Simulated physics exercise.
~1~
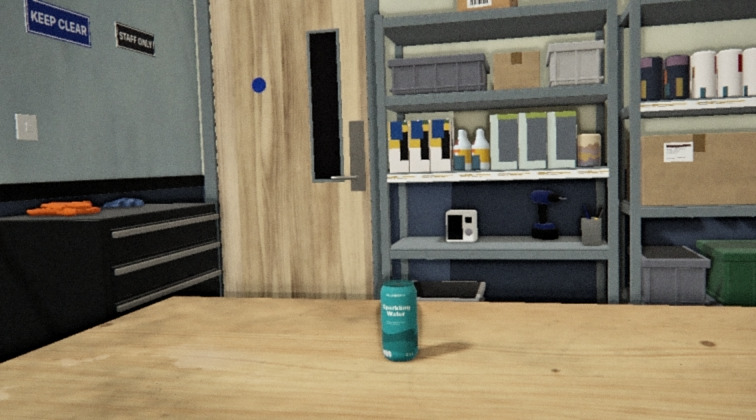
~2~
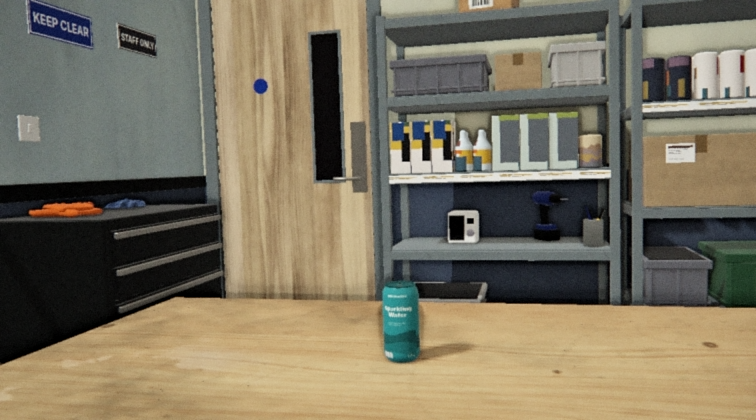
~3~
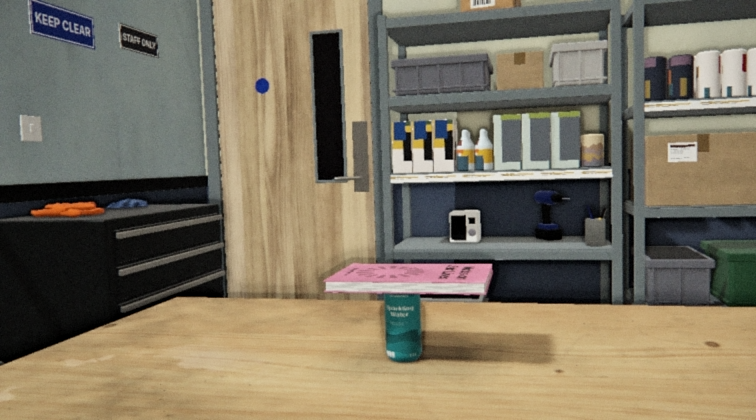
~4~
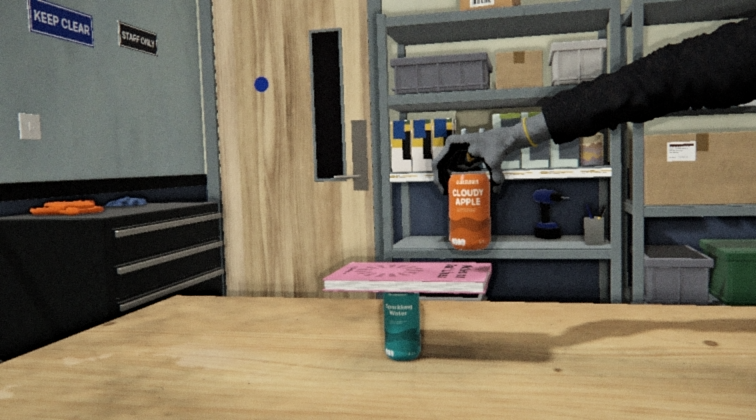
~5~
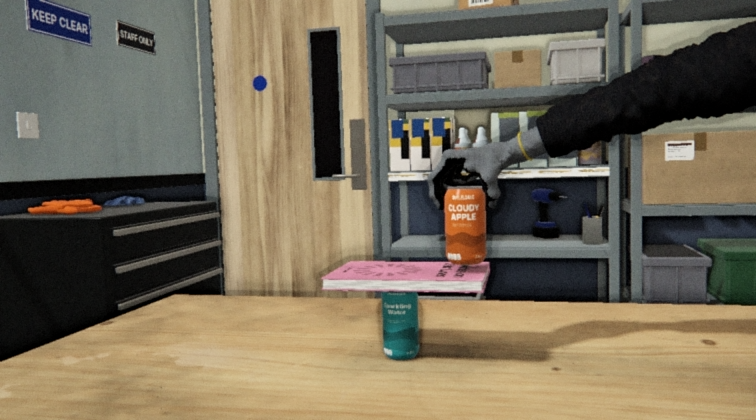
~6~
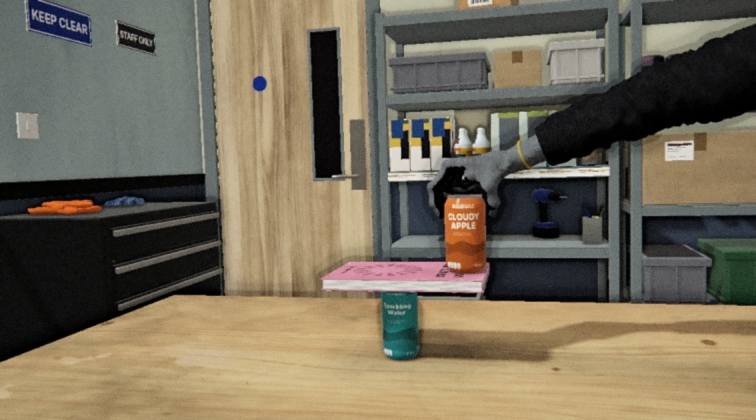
In a workshop or storeroom with a wooden door and grey shelving, a nearly steady camera looks across a pale wooden table. A turquoise can stands near the centre, with orange and blue items on a dark cabinet at left. A pink book appears flat across the can, then a gloved hand reaching from the right lowers an orange can onto its right side, still gripping it.
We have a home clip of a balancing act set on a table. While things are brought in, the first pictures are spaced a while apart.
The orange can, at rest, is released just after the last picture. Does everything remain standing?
No, so the pile doesn't rest quietly where it is.
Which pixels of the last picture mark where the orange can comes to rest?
Roughly at pixel (541, 345).
Then, 0.40 s past the last view, orange can now fallen; pink book rocked 63° from its first pose.
Then, 0.70 s past the last view, pink book now fallen; turquoise can on its side.
Finally, fallen, orange can, turquoise can and pink book. Final places as the last picture's camera would see them, orange can near (541, 345). The stack comes apart.
